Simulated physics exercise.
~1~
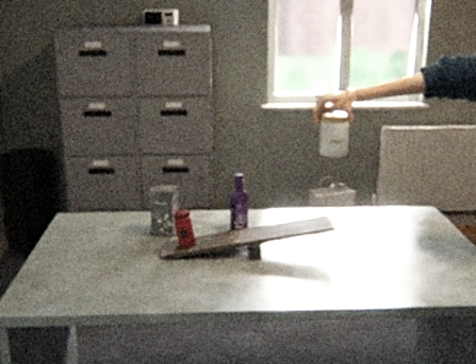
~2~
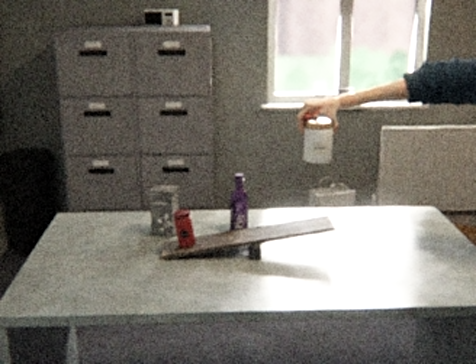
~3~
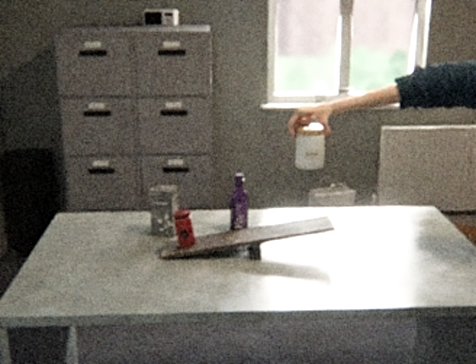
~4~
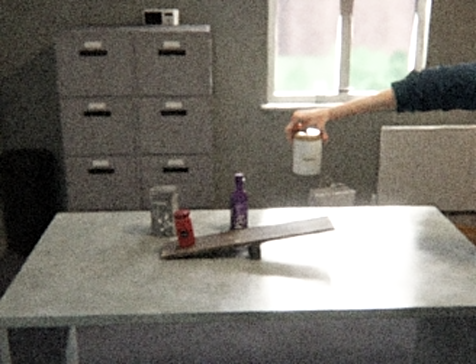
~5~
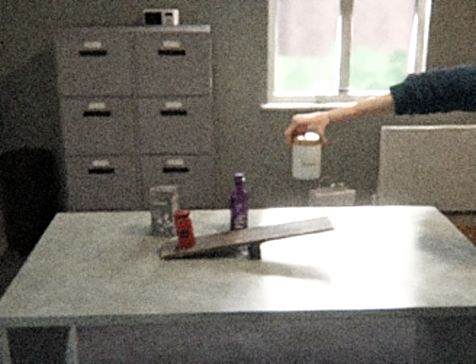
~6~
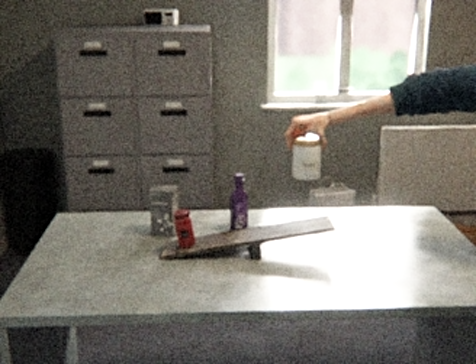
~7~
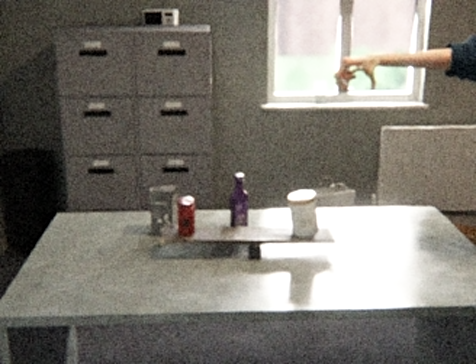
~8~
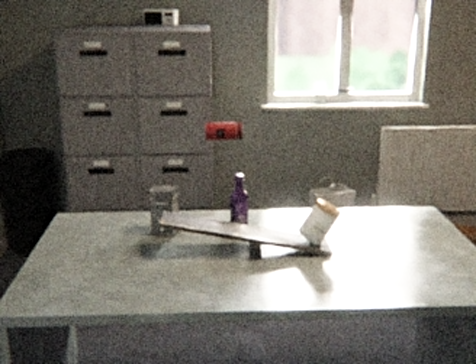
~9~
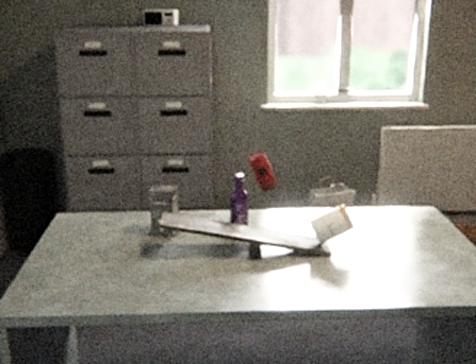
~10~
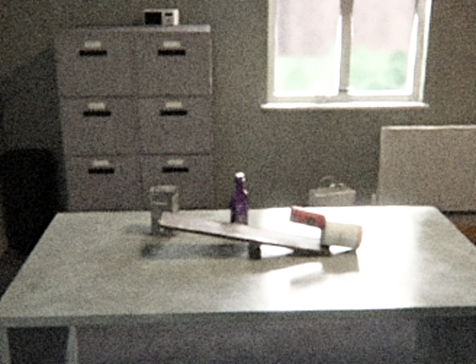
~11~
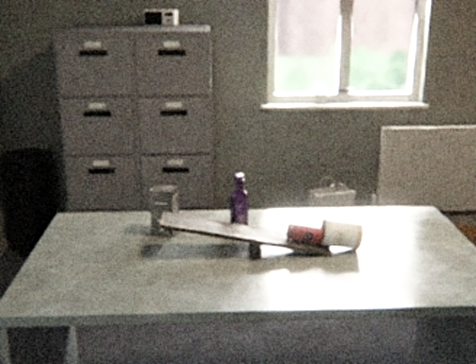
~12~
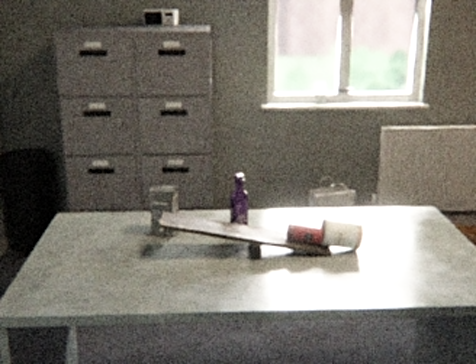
In a dim room with filing cabinets and a bright window, a pale table is seen from the front and slightly above. A dark plank rests on a block, a red shaker on its lowered left end, with a grey carton and a purple bottle nearby. From the right, a hand moves a white jar left over the raised end, holds it there, then lets go. The jar lands, the plank tips the other way, and the shaker flies up, turning over to the right. Both end lying at the lowered right end, while the carton and bottle stay standing.
